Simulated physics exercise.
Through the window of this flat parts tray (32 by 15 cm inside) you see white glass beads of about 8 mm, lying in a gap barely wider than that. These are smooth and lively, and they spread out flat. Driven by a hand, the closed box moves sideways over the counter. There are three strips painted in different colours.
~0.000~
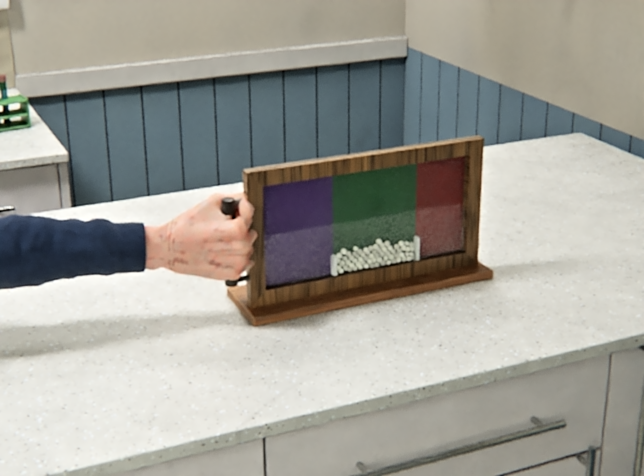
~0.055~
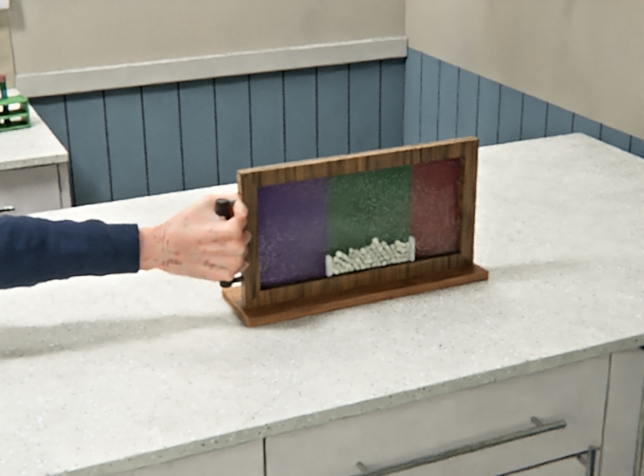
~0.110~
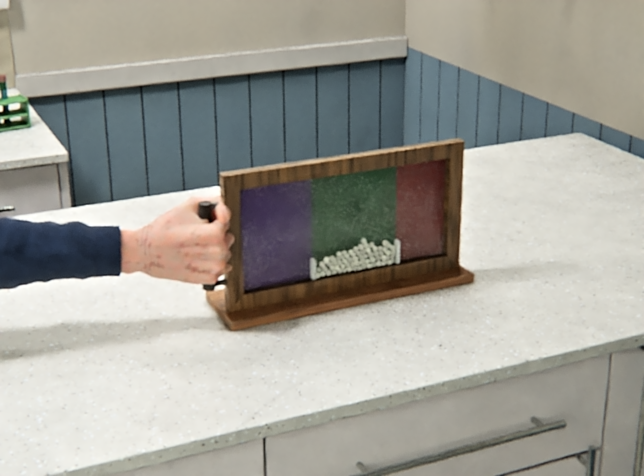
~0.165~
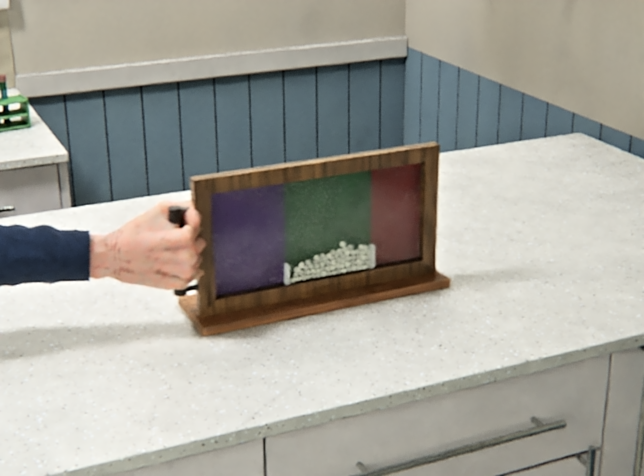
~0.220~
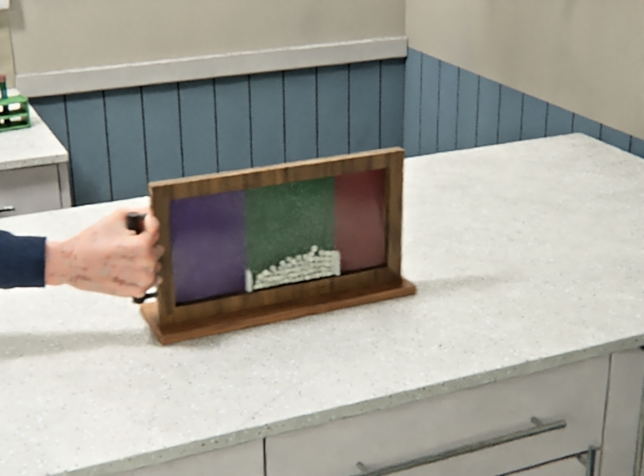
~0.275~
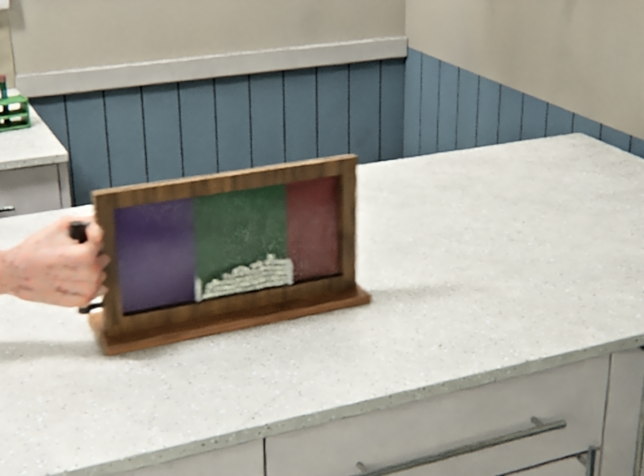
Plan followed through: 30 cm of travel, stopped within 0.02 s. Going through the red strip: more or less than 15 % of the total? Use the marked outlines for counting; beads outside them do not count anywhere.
Red strip less than 15 %.
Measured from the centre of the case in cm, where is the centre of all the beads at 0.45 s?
About 3 cm left and 4 cm below.
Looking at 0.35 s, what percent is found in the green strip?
Close to 100 per cent of the load.
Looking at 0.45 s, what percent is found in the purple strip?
It works out at roughly 30 per cent.
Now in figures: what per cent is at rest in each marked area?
So red strip ends with 0, purple strip with 30, and green strip with 70.
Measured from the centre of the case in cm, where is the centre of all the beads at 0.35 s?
Right by about 1 cm and below by about 6 cm.
After 0.35 s, it is 30 cm to the left; the beads' middle is 1 cm right of and 6 cm below the centre; green 100 %.
After 0.45 s, it is 30 cm to the left; the beads' middle is 3 cm left of and 4 cm below the centre; purple 30 %, green 70 %.
After 0.60 s, it is 30 cm to the left; the beads' middle is 4 cm left of and 6 cm below the centre; purple 35 %, green 65 %.
All still by 1.3 s, it is 30 cm to the left; red 0 %, purple 30 %, green 70 %.
